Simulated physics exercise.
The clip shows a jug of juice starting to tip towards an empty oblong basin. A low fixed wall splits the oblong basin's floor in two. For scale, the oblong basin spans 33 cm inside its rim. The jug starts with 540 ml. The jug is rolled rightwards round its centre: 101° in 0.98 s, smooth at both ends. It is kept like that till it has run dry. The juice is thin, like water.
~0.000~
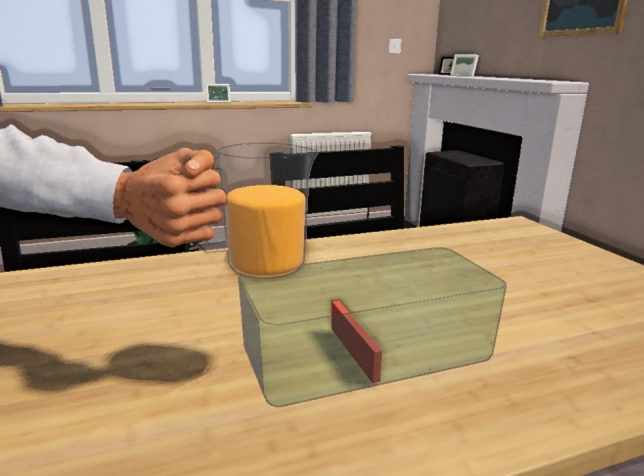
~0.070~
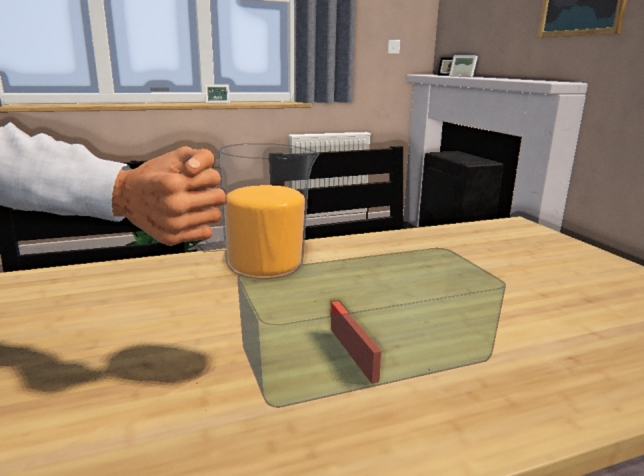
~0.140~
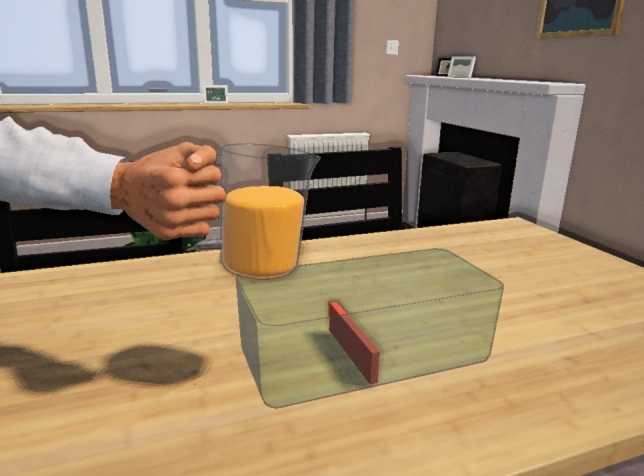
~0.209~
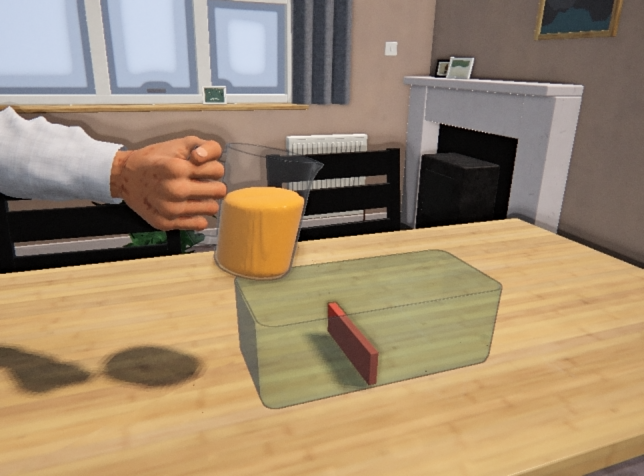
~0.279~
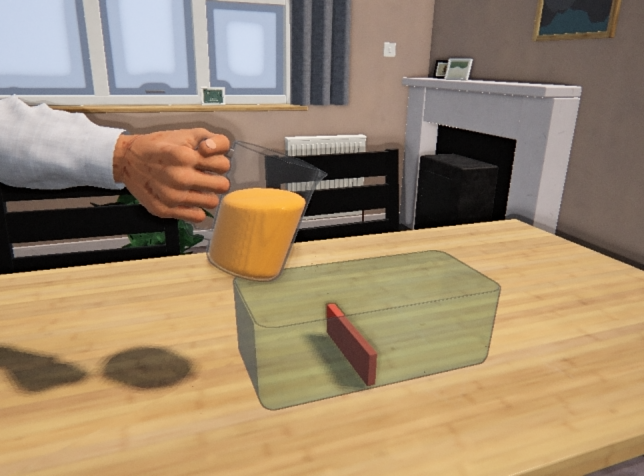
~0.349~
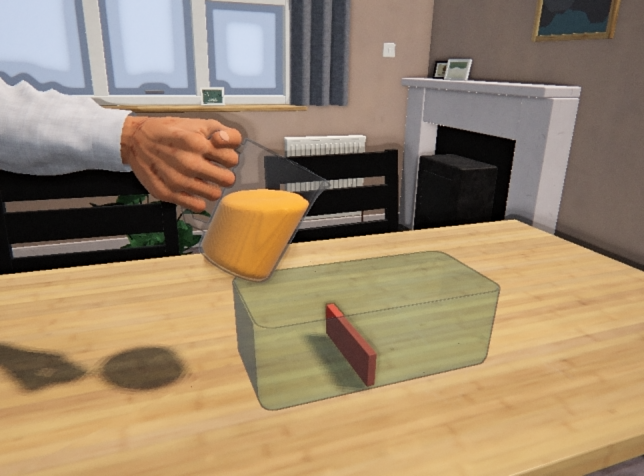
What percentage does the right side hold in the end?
Roughly 81 per cent is past the wall.
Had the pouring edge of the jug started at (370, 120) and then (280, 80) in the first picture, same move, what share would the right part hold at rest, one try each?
In turn about 90 and 30 per cent.
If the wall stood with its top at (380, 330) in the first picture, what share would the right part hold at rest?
Then about 15 per cent.
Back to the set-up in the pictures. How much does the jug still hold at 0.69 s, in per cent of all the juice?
Some 86 per cent.
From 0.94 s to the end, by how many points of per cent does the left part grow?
Near 12 in a hundred.
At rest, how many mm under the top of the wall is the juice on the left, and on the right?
Left about 42 mm, right about 30 mm.
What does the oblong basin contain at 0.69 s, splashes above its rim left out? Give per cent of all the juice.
About 2 per cent.
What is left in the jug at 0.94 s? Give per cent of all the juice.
About 34 per cent.
By 0.69 s the tilt is 80° and 87 per cent is still to pour, 0 is left of the wall and 2 right of it.
By 0.94 s the tilt is 101° and 34 per cent is still to pour, 6 is left of the wall and 44 right of it.
By 1.20 s the tilt is 101° and 6 per cent is still to pour, 12 is left of the wall and 78 right of it.
By 1.48 s the tilt is 101° and 1 per cent is still to pour, 17 is left of the wall and 81 right of it.
At rest 18 per cent lies left of the wall, 81 right of it and 1 outside.
